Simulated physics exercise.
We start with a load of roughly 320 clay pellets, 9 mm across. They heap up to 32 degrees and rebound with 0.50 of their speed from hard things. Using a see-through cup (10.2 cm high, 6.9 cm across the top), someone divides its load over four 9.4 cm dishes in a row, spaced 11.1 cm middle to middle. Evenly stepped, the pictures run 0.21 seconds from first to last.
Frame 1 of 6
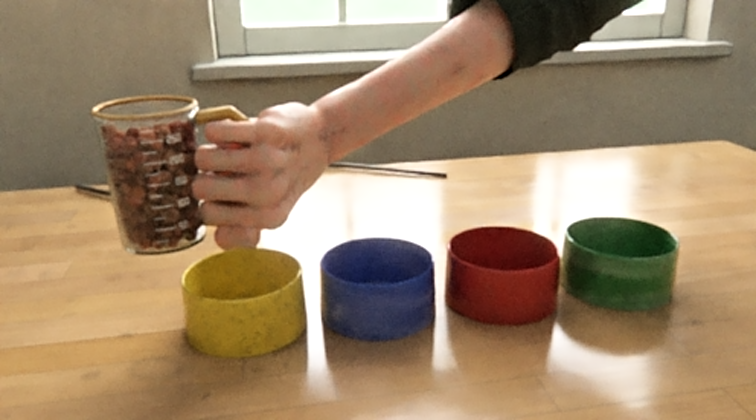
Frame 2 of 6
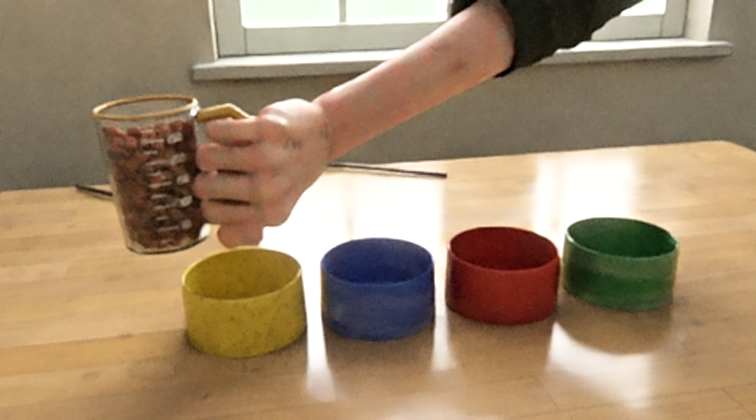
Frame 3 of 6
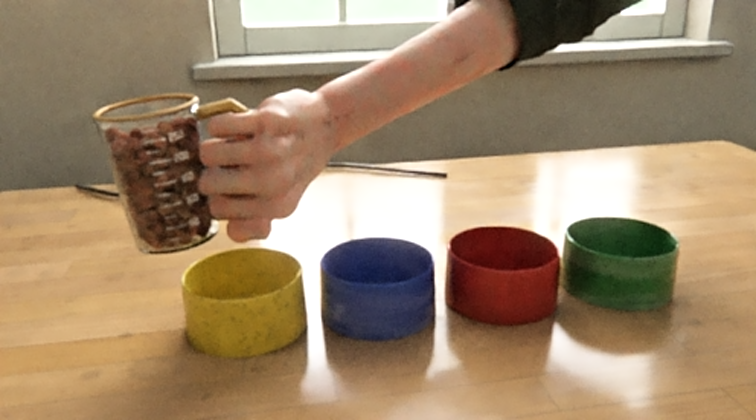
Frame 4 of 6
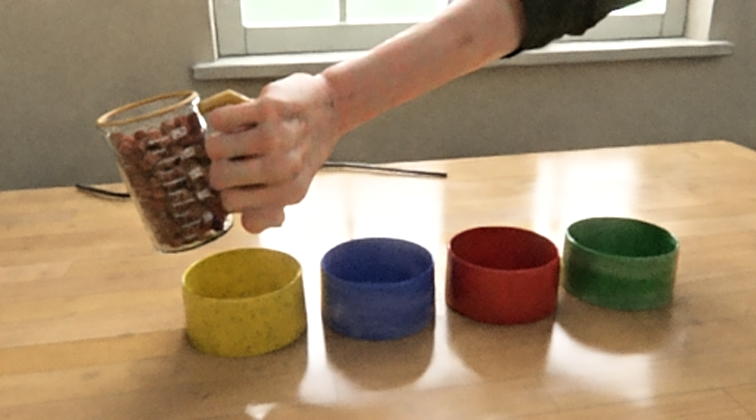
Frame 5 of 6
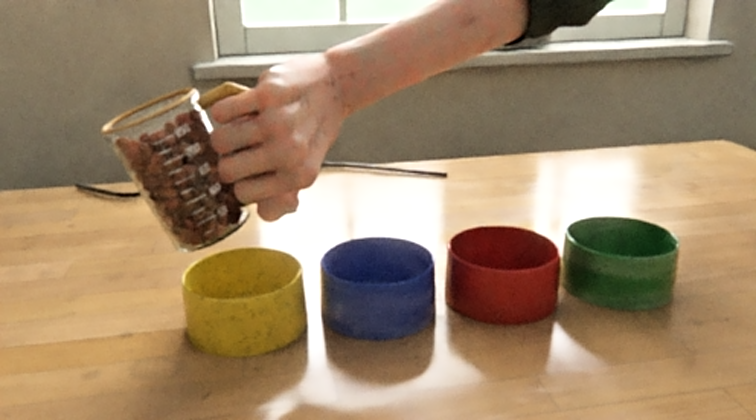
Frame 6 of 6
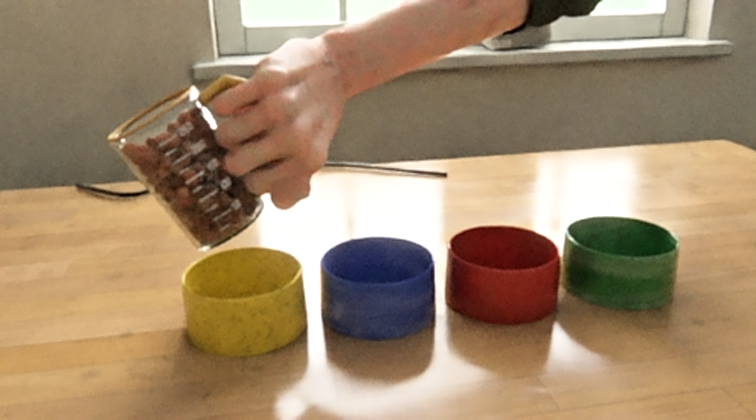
A hand holding a clear cup of small brown pieces tilted it steadily to the left and shifted it slightly right, above a wooden table where yellow, blue, red and green dishes sat still.
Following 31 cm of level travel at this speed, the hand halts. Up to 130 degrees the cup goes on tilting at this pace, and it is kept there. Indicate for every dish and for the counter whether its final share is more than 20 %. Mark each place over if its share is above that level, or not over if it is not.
Red: Not over, blue: Not over, green: Not over, yellow: Over, counter: Over.
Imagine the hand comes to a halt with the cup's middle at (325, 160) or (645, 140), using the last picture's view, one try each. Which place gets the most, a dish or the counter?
Yellow, then yellow.
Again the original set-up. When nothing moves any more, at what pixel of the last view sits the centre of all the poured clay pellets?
I'd put it at about (273, 305).
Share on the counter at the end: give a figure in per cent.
About 30 percent.
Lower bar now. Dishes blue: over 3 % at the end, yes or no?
Blue yes.
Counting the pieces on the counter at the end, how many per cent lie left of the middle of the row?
100 %.
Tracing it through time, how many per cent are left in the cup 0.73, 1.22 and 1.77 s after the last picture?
About 15, 0, 0.
Then, 0.73 s after the last picture, tilt 130 degrees; cup holds 15 %, blue 5 %, yellow 55 %.
Then, 1.22 s after the last picture, tilt 130 degrees; cup holds 0 %, blue 10 %, yellow 60 %.
Then, 1.77 s after the last picture, tilt 130 degrees; cup holds 0 %, blue 10 %, yellow 60 %.
In the end, red 0 %, blue 10 %, green 0 %, yellow 60 %, counter 30 %.
